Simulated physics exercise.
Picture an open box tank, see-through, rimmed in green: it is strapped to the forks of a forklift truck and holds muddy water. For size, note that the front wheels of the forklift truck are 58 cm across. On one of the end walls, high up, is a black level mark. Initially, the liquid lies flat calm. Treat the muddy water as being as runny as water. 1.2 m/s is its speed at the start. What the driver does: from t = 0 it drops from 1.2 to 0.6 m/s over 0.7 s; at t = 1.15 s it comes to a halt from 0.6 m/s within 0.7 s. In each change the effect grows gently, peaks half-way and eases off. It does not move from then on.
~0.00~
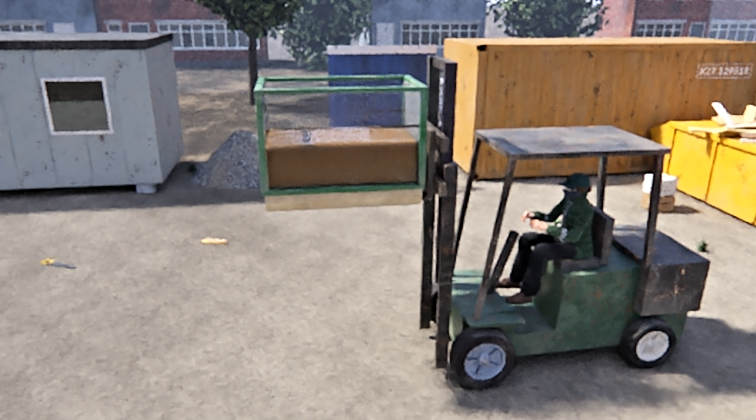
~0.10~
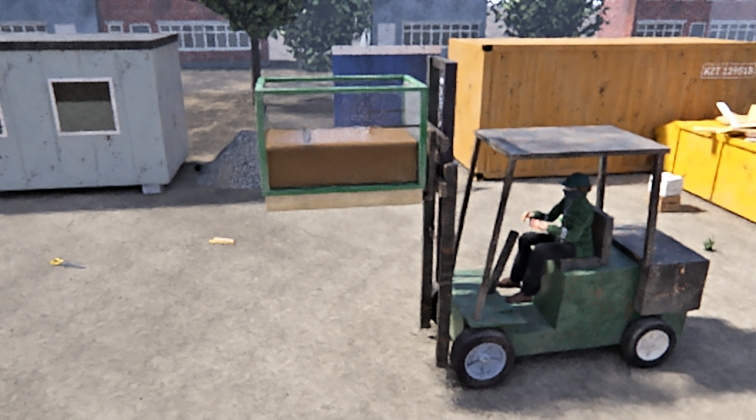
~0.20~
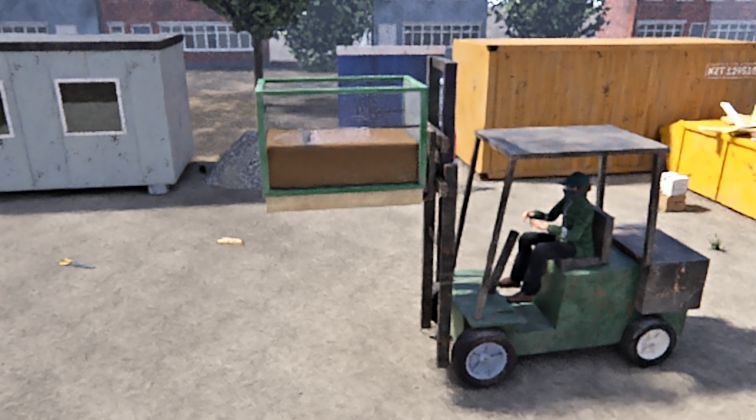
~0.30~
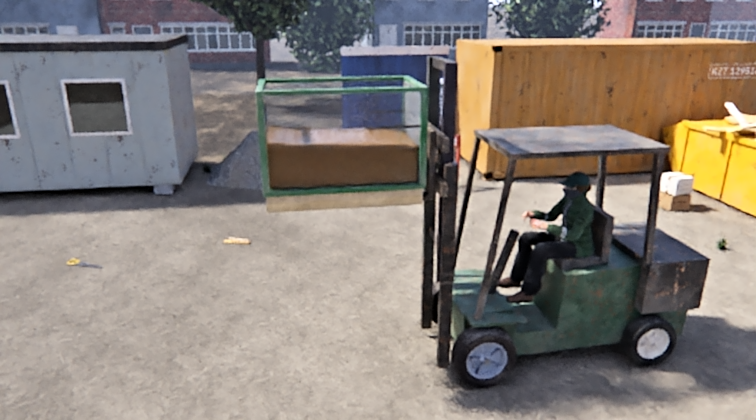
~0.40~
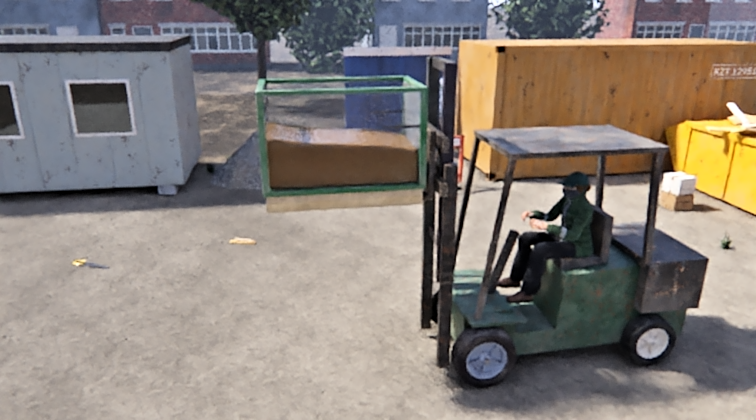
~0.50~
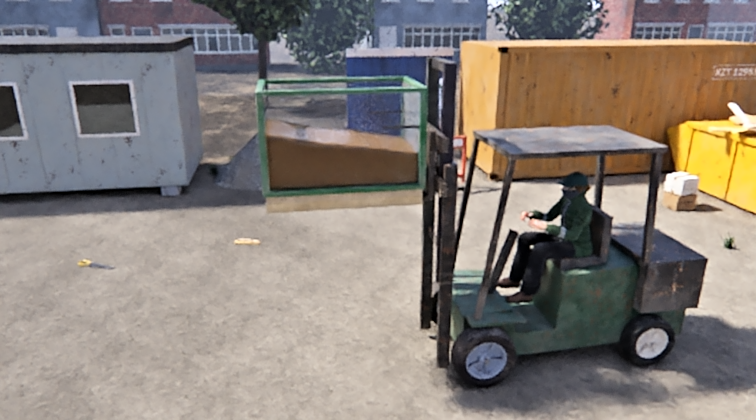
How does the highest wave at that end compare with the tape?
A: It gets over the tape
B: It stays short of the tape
It gets over the tape (A).
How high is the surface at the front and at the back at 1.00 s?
Level, front = 36 cm; level, back = 32 cm.
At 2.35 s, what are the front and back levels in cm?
Level: ~ 36 cm in front; 32 cm behind.
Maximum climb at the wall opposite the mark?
63 cm.
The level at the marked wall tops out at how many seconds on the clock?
It happens at roughly 2.8 s.
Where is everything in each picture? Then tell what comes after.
In the first frame, the muddy water reaches (275, 143) at the front end; it reaches (408, 139) at the back end; no slope yet; the front is on the left, levels are read along the near wall; the black line, on the back wall, is at (407, 126); a wheel hub at (486, 364).
In the second frame, the muddy water reaches (276, 143) at the front end; it reaches (408, 139) at the back end; no slope yet.
In the third frame, the muddy water reaches (276, 144) at the front end; it reaches (408, 139) at the back end; hardly any slope.
In the fourth frame, the muddy water reaches (276, 141) at the front end; it reaches (408, 143) at the back end; it is heaped 3° towards the front.
In the fifth frame, the muddy water reaches (276, 136) at the front end; it reaches (408, 147) at the back end; it is heaped 7° towards the front.
In the sixth frame, the muddy water reaches (276, 134) at the front end; it reaches (408, 149) at the back end; it is heaped 9° towards the front; a wheel hub at (488, 363).
Then, 1.00 s in, it stands 32 cm high behind and 36 cm in front; all of it is still inside.
Then, 1.65 s in, it stands 33 cm high behind and 35 cm in front; all of it is still inside.
Then, 2.35 s in, it stands 32 cm high behind and 35 cm in front; all of it is still inside.
Then, 4.84 s in, the waves are smaller; the highest at the back wall was 65 cm, at 2.75 s, against a line at 47 cm.
